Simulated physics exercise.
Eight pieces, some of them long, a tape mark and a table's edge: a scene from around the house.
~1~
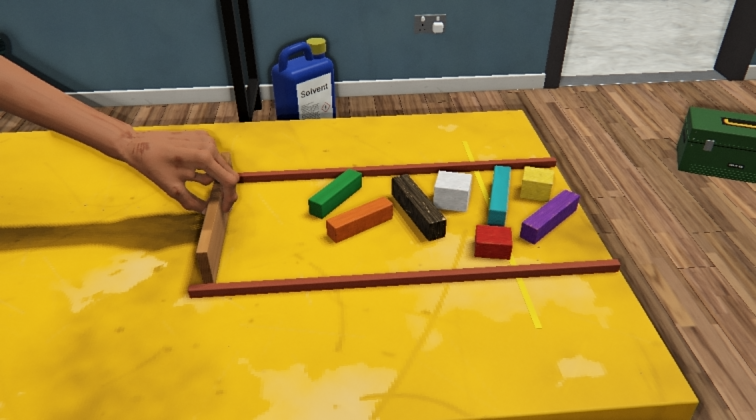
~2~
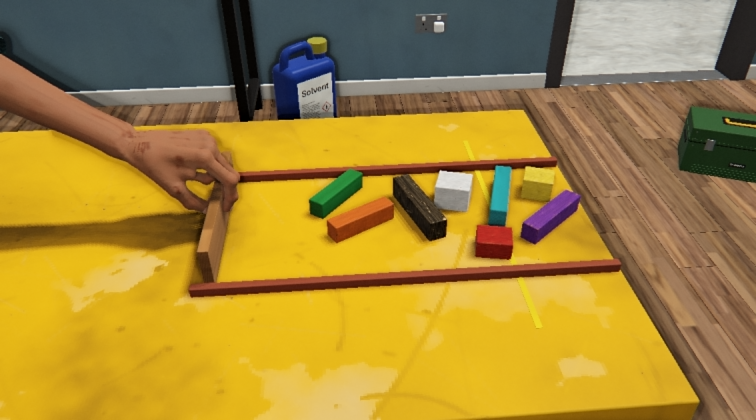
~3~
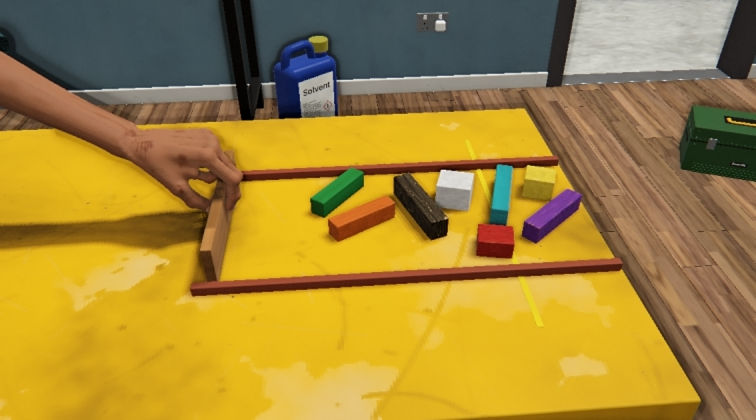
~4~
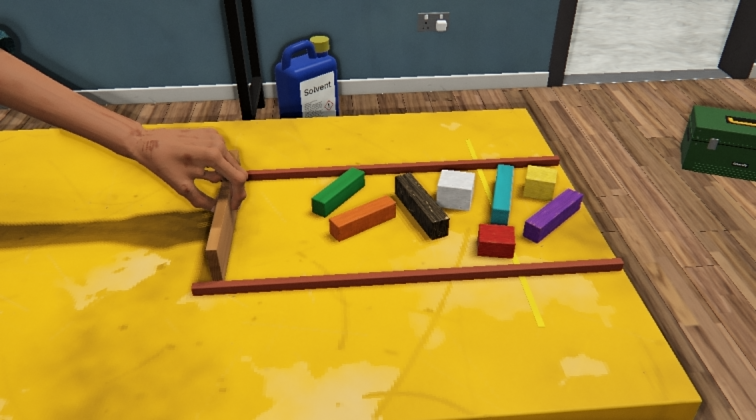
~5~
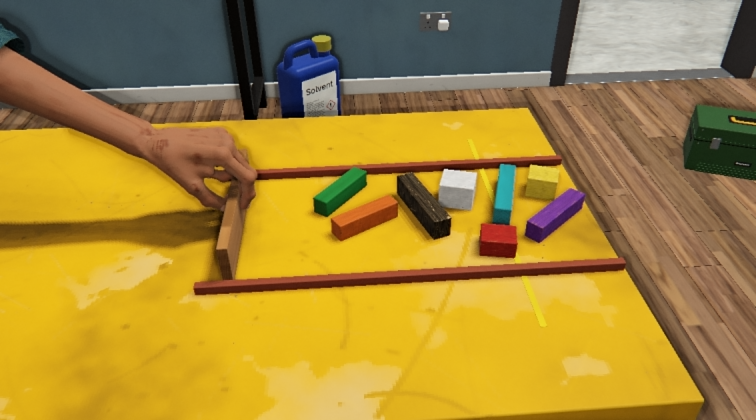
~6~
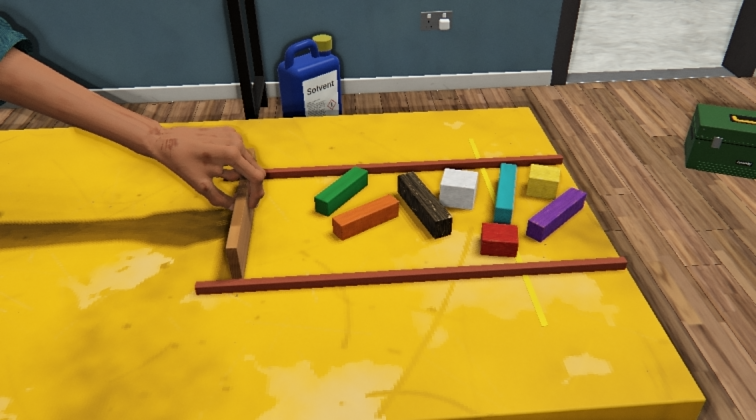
At the start, a hand holds a wooden board upright at the left end of two red rails on a yellow table, with eight colored blocks and bars lying to the right. The hand then slides the board a short way right between the rails, still clear of the pieces, which stay in place.
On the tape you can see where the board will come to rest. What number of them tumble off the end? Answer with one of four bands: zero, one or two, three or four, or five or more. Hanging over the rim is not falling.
One or two.
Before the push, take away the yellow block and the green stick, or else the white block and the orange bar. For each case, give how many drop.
0, then 0.
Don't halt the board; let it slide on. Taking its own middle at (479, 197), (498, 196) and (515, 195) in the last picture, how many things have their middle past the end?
1, 2, 2.
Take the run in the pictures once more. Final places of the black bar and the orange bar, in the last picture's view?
In the last picture the black bar sits around (540, 195) and the orange bar around (529, 210).
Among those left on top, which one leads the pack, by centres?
That is the purple bar.
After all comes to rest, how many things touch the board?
Result: 2 in all.
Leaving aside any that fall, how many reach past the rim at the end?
Tally: 1.
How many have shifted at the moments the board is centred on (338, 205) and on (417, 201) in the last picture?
By then 2, and 5.
Soon after, none off yet; yellow block at rest near (543, 182); purple bar at rest near (557, 214); turquoise stick at rest near (506, 193).
After that, none off yet; yellow block at rest near (543, 182); purple bar at rest near (557, 214); turquoise stick moving near (516, 193).
In the end, the number that fall off is one or two; gone, turquoise stick and yellow block.
